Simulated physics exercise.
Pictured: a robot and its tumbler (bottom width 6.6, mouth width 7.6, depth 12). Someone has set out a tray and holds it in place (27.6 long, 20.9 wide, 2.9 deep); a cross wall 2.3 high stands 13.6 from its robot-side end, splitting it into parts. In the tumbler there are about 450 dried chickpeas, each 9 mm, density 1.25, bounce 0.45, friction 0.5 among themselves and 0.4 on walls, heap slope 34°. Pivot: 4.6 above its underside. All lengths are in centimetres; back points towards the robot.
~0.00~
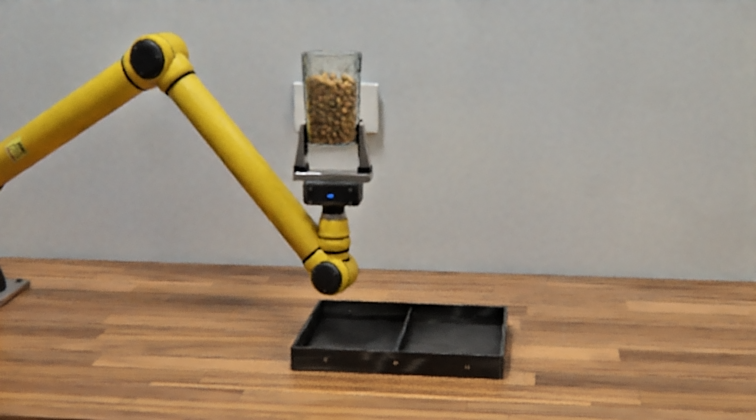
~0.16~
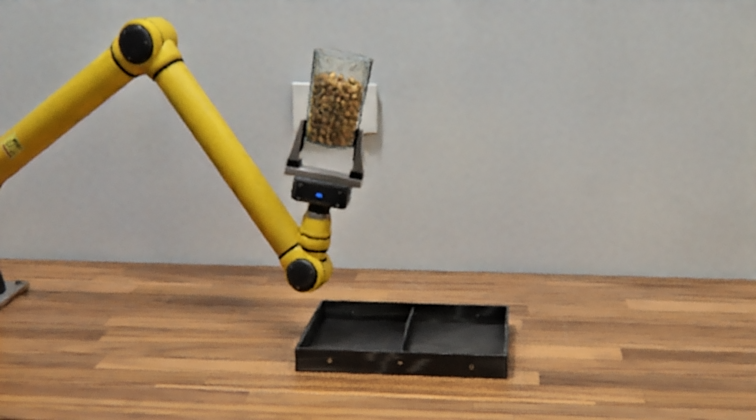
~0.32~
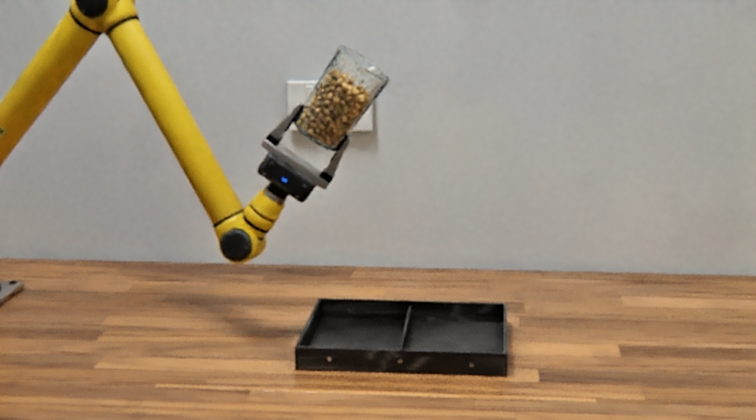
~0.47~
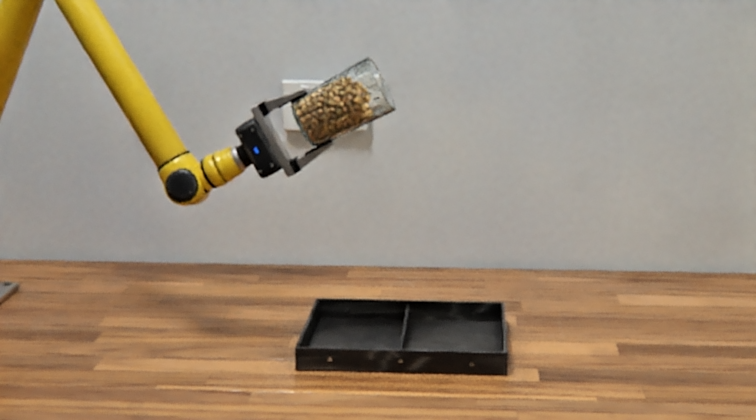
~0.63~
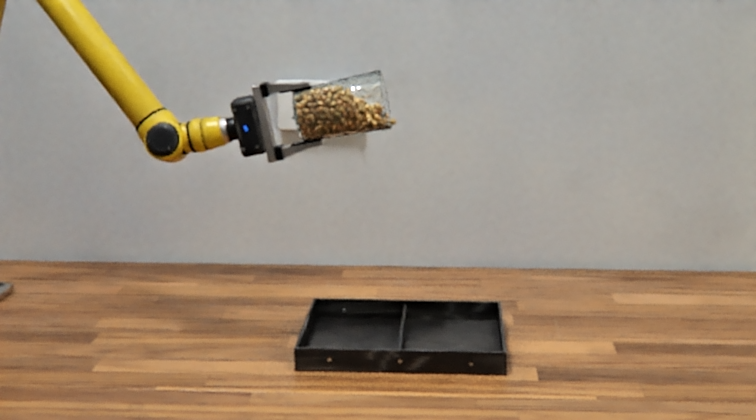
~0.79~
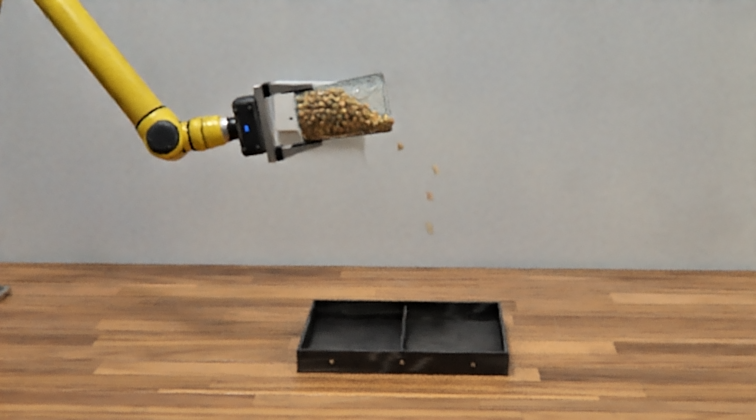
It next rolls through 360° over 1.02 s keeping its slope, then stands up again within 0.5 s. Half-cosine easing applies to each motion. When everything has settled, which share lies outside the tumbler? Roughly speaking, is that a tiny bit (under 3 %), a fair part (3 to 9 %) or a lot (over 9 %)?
I'd say a lot, over 9 %.
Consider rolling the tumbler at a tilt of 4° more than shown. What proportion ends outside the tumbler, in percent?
I'd say close to 30 in a hundred.
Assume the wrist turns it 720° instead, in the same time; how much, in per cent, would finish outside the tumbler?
It would come to around 20 per cent.
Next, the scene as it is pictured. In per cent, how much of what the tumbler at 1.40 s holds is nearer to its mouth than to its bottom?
35 %.
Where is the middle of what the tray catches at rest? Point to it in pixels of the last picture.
Roughly pixel (453, 342).
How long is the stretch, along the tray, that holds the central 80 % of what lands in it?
I'd put it at around 12 cm.
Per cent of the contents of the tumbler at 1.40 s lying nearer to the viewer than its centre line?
I'd say about 40 per cent sits in the front half.
After 1.40 s, tipped 80°, highest piece 37 above the table; 420 in the tumbler, 11 in the far-side part, 1 on the table or floor, 21 in flight or on a rim.
After 2.01 s, tipped 53°, highest piece 37 above the table; 367 in the tumbler, 70 in the far-side part, 4 in the robot-side part, 3 on the table or floor, 9 in flight or on a rim.
After 2.51 s, upright, highest piece 38 above the table; 365 in the tumbler, 78 in the far-side part, 6 in the robot-side part, 3 on the table or floor, 1 in flight or on a rim.
After 3.21 s, upright, highest piece 38 above the table; 365 in the tumbler, 78 in the far-side part, 7 in the robot-side part, 3 on the table or floor.
In the end, 365 in the tumbler, 78 in the far-side part, 7 in the robot-side part, 3 on the table or floor. That is 19 % outside the tumbler.
